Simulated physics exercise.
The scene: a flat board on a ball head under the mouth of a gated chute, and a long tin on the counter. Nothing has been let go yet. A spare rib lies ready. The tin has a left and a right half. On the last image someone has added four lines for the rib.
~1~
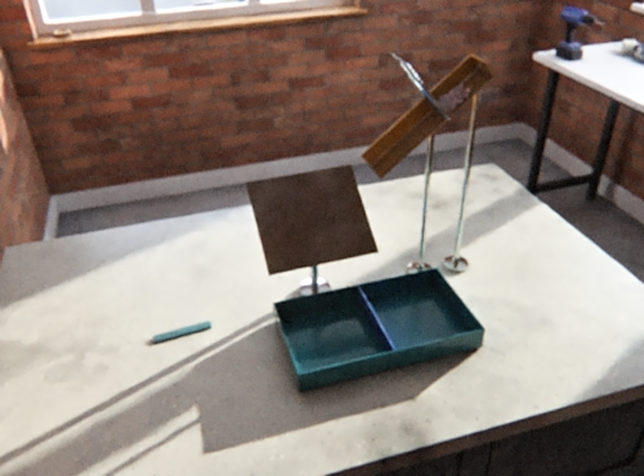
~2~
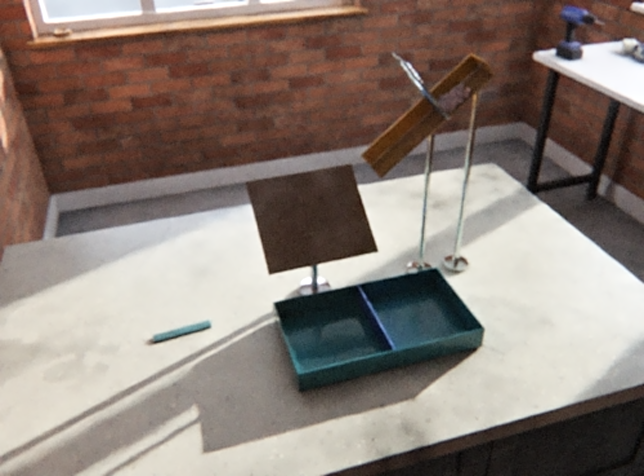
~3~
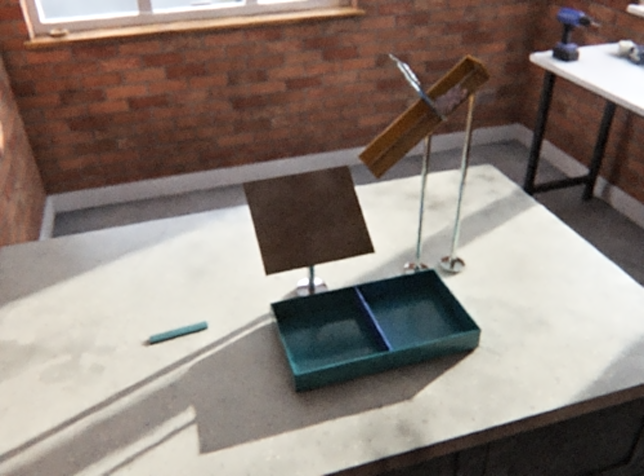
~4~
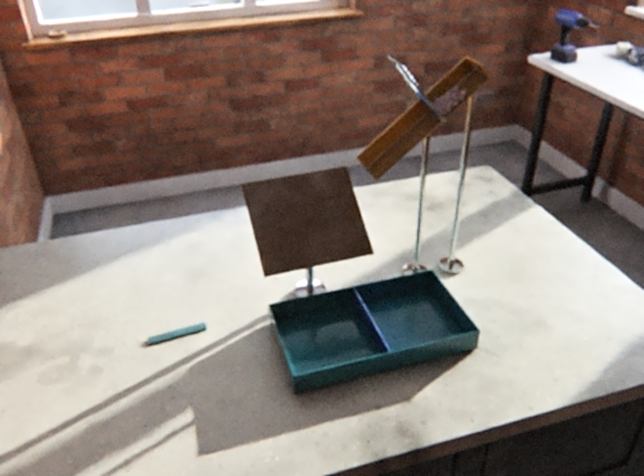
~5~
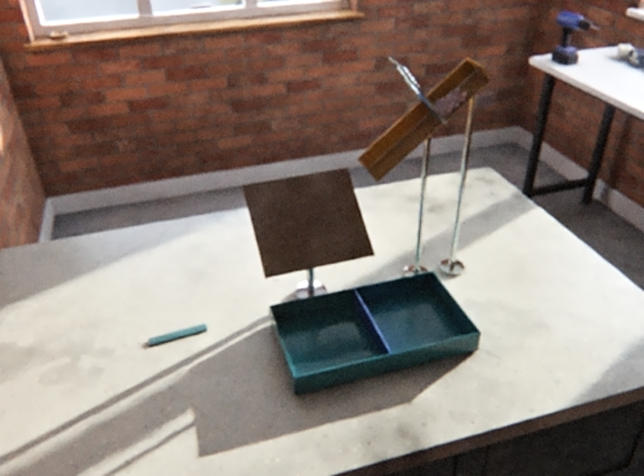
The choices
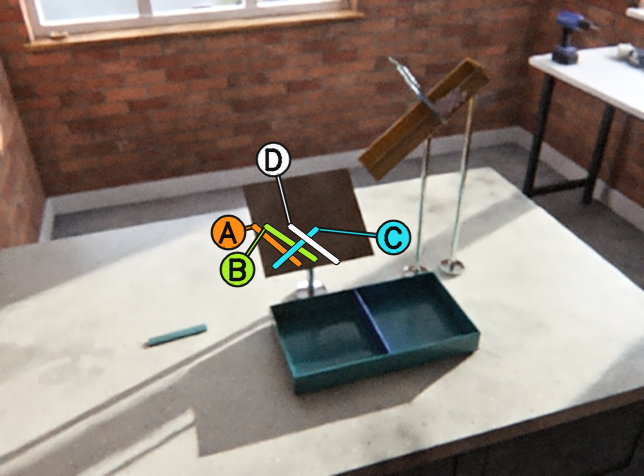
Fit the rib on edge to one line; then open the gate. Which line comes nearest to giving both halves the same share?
Line D does it best.
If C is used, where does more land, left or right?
Left.
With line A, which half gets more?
More lands on the left.
On the marked copy, line A from (254, 226) to (298, 263); line B from (266, 226) to (314, 259); line C from (316, 229) to (275, 266); line D from (290, 226) to (336, 261).
Choosing A, of what is caught, all but a few in the left half, only a few in the right.
Choosing B, of what is caught, all but a few in the left half, a small share in the right.
Choosing C, of what is caught, all but a few in the left half, a small share in the right.
Choosing D, of what is caught, close to a third in the left half, close to two thirds in the right.
